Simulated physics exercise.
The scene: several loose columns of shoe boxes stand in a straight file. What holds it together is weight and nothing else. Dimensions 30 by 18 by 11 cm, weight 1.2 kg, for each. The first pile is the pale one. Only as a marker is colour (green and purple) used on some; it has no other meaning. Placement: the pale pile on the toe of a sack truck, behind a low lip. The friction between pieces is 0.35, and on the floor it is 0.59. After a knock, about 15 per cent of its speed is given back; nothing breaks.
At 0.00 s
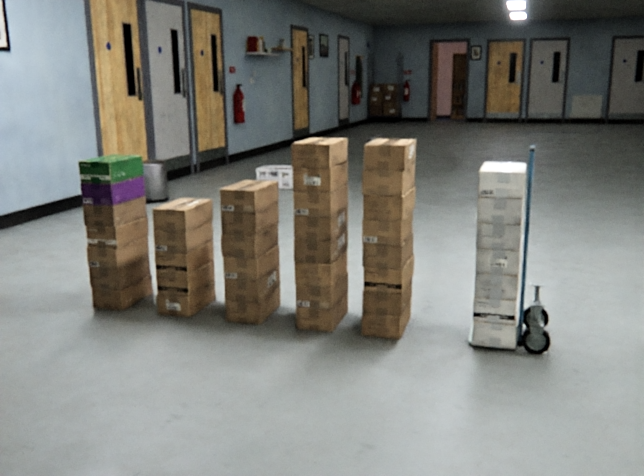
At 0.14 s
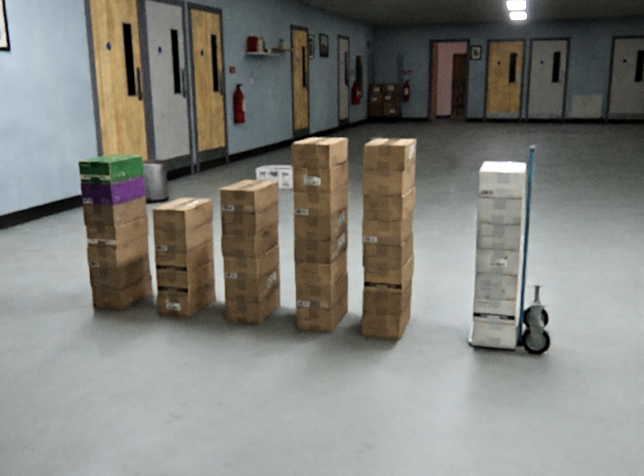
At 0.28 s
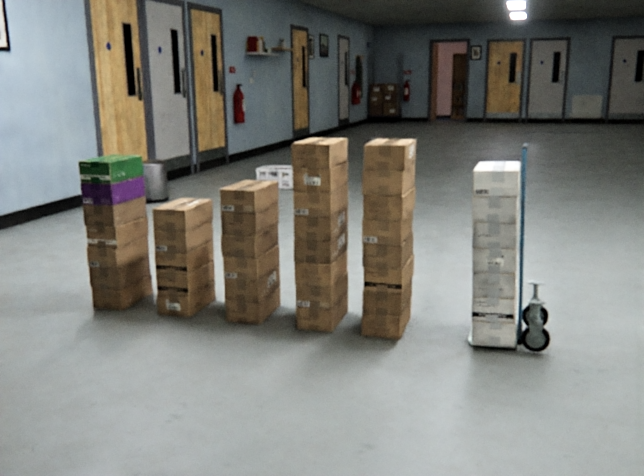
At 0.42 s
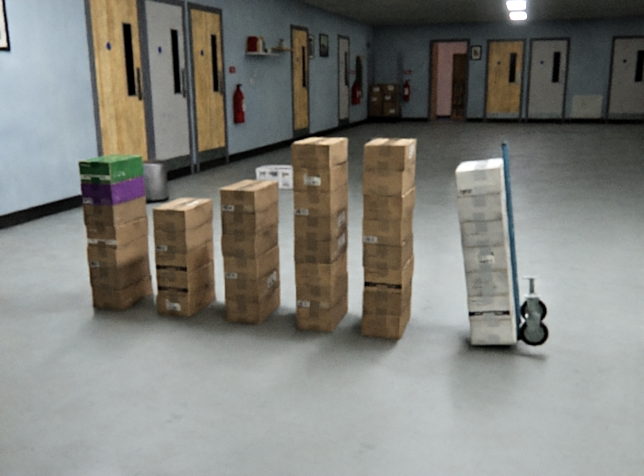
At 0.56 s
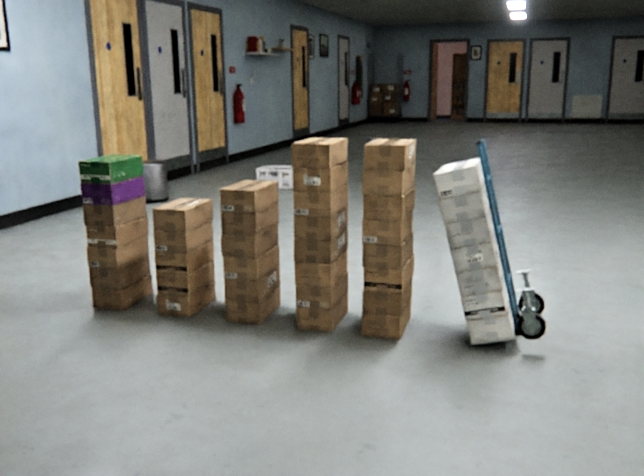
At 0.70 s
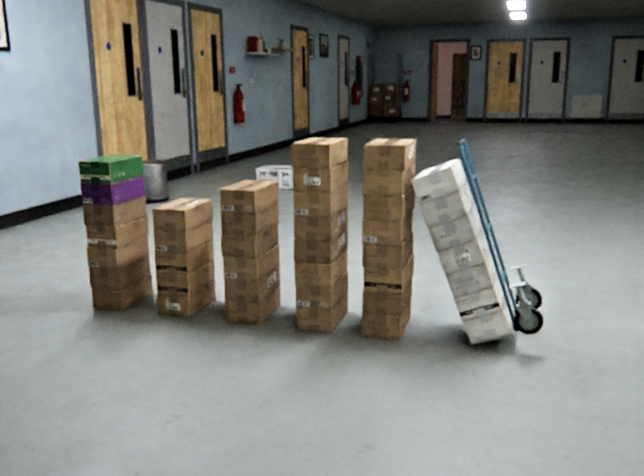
A stack of white boxes on a blue hand truck stood upright, then tilted left with the truck toward a row of five box stacks, which stayed still on the grey floor.
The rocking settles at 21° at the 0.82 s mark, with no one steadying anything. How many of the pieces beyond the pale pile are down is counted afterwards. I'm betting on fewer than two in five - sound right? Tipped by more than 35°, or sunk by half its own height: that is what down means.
No, more than two in five.
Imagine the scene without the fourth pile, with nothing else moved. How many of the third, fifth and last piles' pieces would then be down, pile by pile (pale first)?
Down count - third 8, fifth 4, last 6.
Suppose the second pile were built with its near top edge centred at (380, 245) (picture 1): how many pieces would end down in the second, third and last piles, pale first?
Down by pile: Second 0, third 0, last 0.
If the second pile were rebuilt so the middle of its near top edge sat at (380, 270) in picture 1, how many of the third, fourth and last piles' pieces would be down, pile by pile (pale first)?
The tally would be third 0, then fourth 0, then last 0.
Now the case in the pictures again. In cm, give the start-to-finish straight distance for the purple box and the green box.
So purple shifts 105 cm, while green shifts 125 cm.
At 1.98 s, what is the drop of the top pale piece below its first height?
20 cm lower.
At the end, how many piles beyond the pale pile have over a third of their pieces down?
The answer is 5.
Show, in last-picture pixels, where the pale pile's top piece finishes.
At about (335, 249).
After 1.98 s, 7 of the pale pile down; 1 of the 34 other boxes down.
After 2.80 s, 7 of the pale pile down; 23 of the 34 other boxes down; purple box leaning 15°; green box leaning 15°.
At rest (4.1 s), 7 of the pale pile down; 32 of the 34 other boxes down; purple box upside down; green box on its side. That is 94 per cent.
